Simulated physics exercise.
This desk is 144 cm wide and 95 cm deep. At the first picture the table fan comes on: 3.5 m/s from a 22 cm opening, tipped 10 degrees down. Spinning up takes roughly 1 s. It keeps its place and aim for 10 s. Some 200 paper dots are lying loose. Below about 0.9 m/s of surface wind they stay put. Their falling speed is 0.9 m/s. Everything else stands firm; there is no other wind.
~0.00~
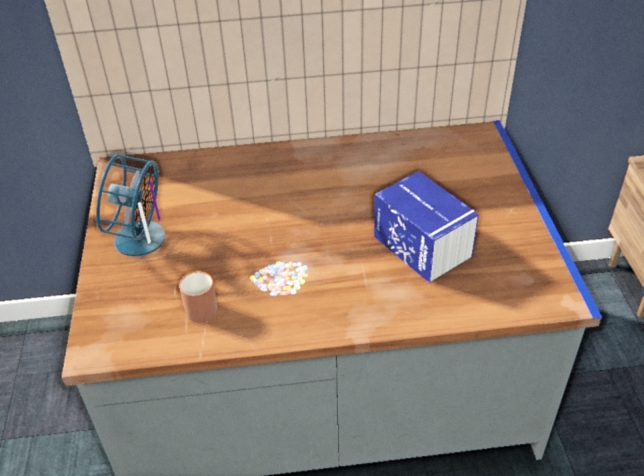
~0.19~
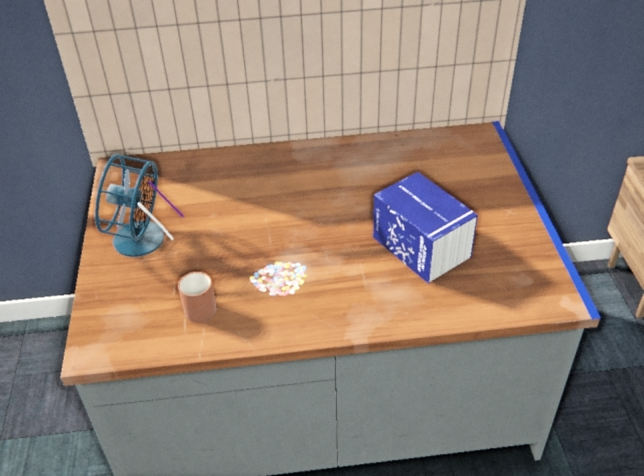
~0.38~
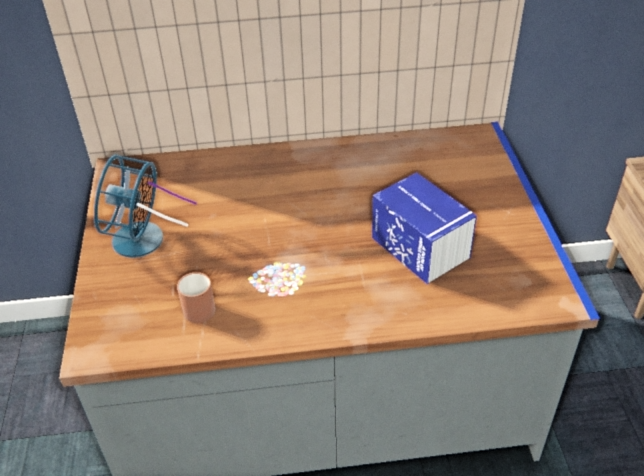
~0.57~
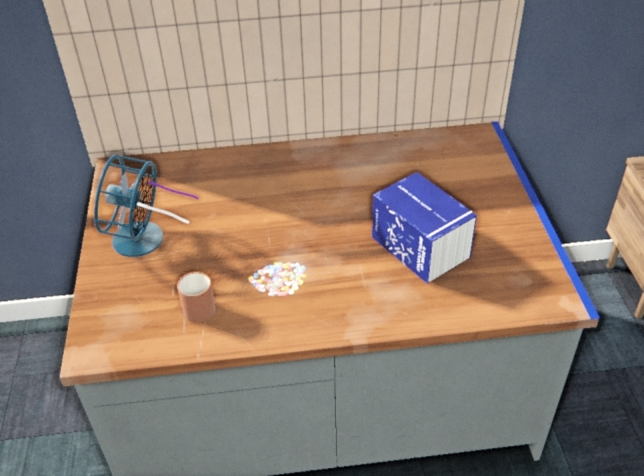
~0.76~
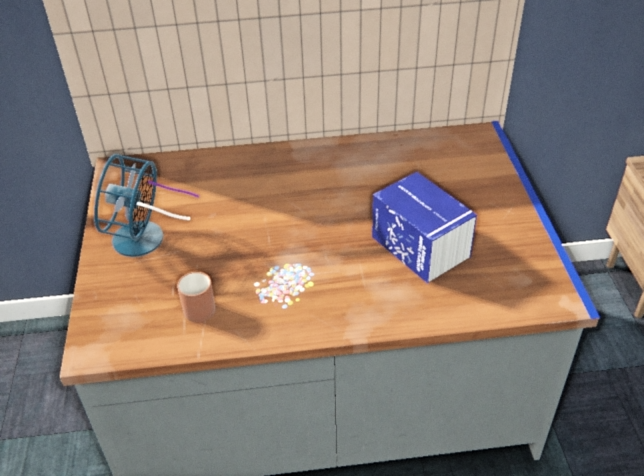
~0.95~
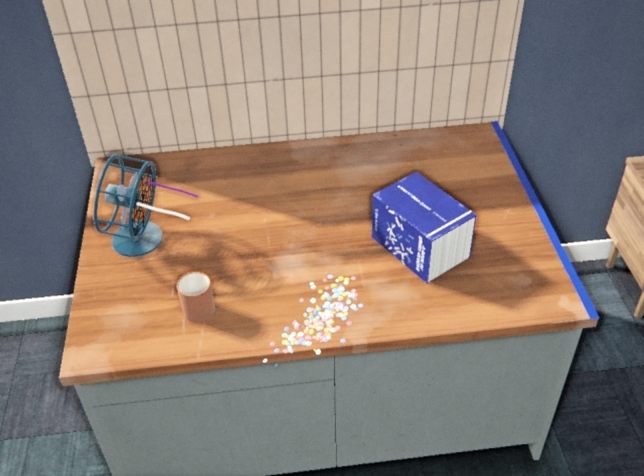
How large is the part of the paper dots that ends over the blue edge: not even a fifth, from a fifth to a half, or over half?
By then not even a fifth are over the blue edge.
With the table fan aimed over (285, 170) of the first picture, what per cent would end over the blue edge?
It would be near 0 %.
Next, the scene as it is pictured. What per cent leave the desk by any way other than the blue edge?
About 100 %.
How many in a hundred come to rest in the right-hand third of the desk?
Some 0 per cent.
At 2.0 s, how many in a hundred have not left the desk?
Near 0 %.
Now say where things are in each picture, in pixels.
The middle of the paper dots is near (280, 278), none has stirred yet and the mouth of the table fan is at (129, 197), in the first picture.
The middle of the paper dots is near (279, 278), none has stirred yet and the blue edge is centred on (542, 205), in the second picture.
The middle of the paper dots is near (278, 279), none has stirred yet, the top of a mug is at (194, 284) and the top of a book is at (424, 205), in the third picture.
The middle of the paper dots is near (278, 278) and none has stirred yet, in the fourth picture.
The middle of the paper dots is near (286, 283), the farthest in sight from the table fan is at (311, 284) and about 55 % have left their places, in the fifth picture.
The middle of the paper dots is near (325, 317), the farthest in sight from the table fan is at (343, 341) and all have left their places, in the sixth picture.
After 2.0 s the count stands so, 0 % are over the blue edge.
After 3.2 s the count stands so, 0 % are over the blue edge.
After 5.5 s the count stands so, 0 % are over the blue edge.
After 10.0 s, at the end, 0 % are over the blue edge.
